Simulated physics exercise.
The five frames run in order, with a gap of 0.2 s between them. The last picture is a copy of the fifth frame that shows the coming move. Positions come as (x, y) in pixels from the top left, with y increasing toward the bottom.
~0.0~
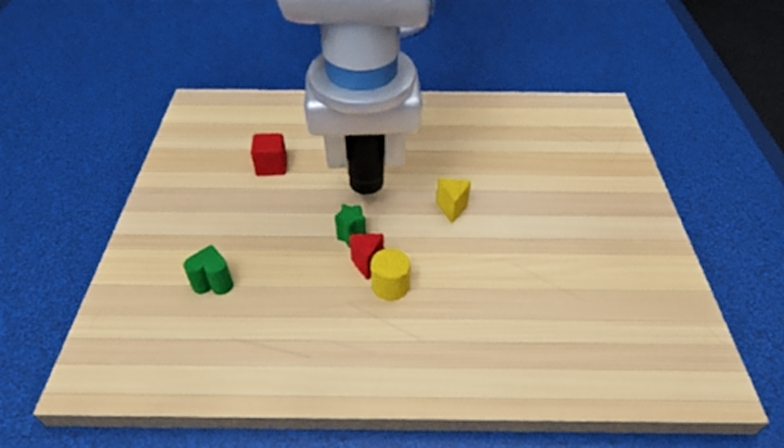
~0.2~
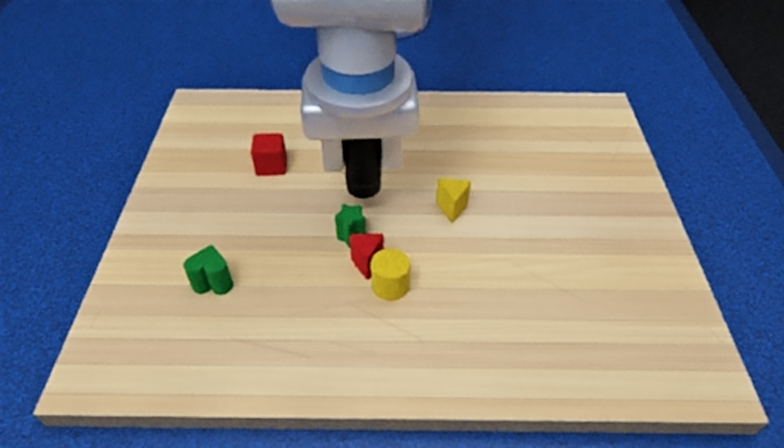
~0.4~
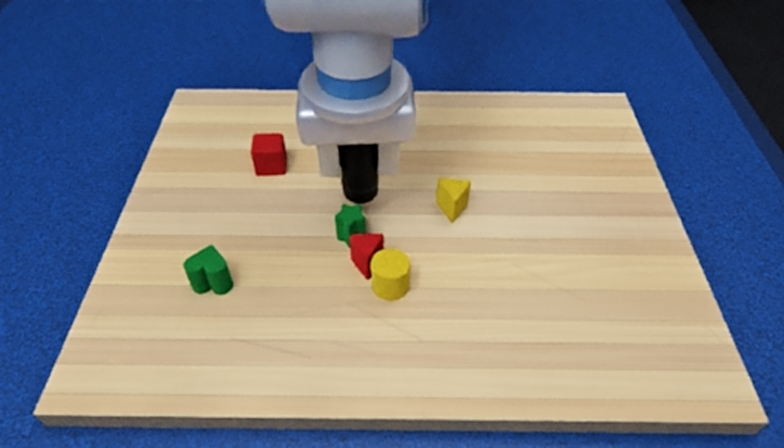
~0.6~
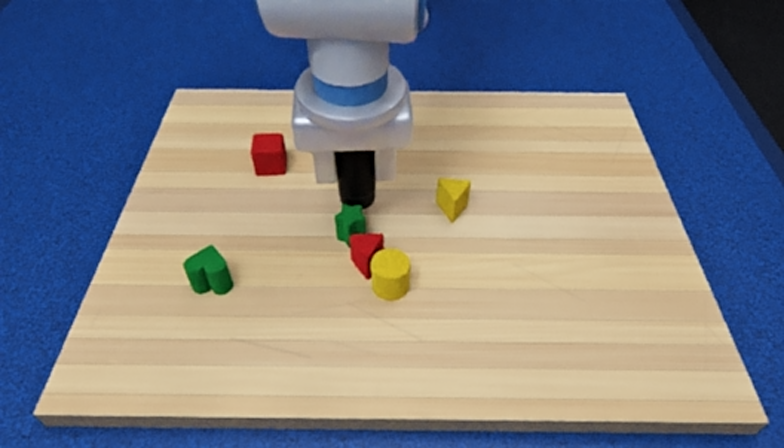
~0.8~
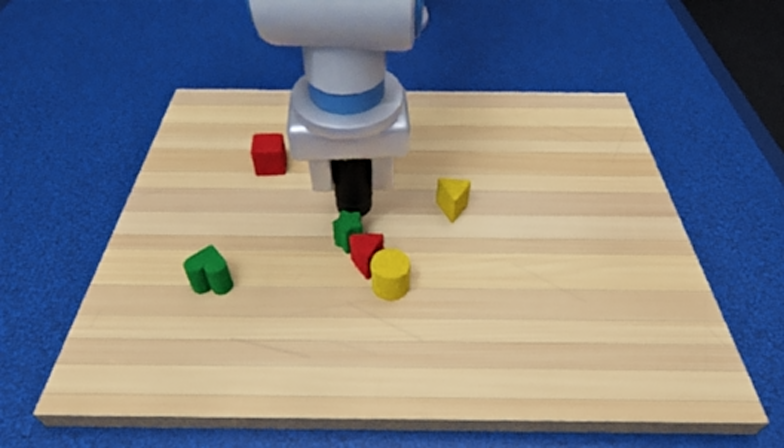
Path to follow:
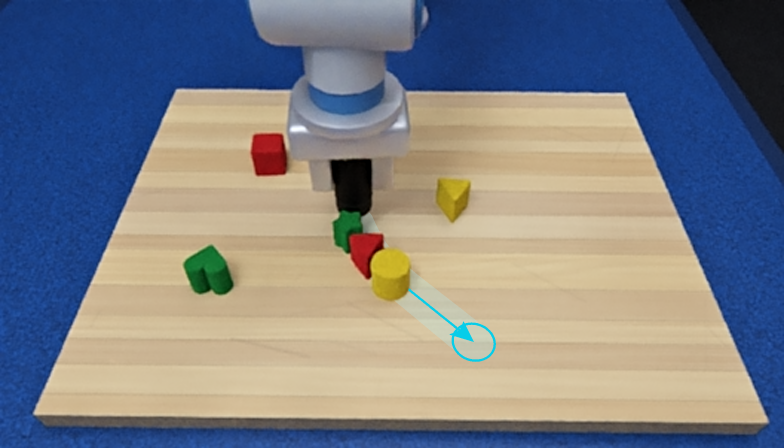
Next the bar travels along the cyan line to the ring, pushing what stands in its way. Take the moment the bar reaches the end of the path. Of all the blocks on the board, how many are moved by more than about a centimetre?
Count: Three or more.
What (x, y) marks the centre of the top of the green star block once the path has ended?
The centre of its top will be at (342, 241).
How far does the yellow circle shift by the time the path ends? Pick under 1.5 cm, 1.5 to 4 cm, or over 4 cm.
I reckon it covers more than 4 cm.
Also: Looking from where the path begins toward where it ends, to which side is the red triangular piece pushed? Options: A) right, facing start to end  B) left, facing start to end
Correct choice: A.
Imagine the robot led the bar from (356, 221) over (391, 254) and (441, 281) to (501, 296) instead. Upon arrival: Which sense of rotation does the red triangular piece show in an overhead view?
Looking down, it rotates anti-clockwise.
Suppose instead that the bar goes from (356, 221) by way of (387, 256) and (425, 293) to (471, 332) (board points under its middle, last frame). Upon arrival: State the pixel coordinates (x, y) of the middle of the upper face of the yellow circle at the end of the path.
For the centre of its top, I'd go with (407, 302).
The line goes from (356, 221) via (400, 282), ending at (474, 342).
On the path given first. One third of the way, bar (379, 248); green star block (342, 241), turned 60° clockwise; red triangular piece (358, 265); yellow circle (395, 268).
Two thirds of the way, bar (425, 287); green star block (342, 241), turned 60° clockwise; red triangular piece (363, 269), turned 40° clockwise; yellow circle (423, 314).
At the end, bar (477, 328); green star block (342, 241), turned 60° clockwise; red triangular piece (363, 269), turned 40° clockwise; yellow circle (432, 333).
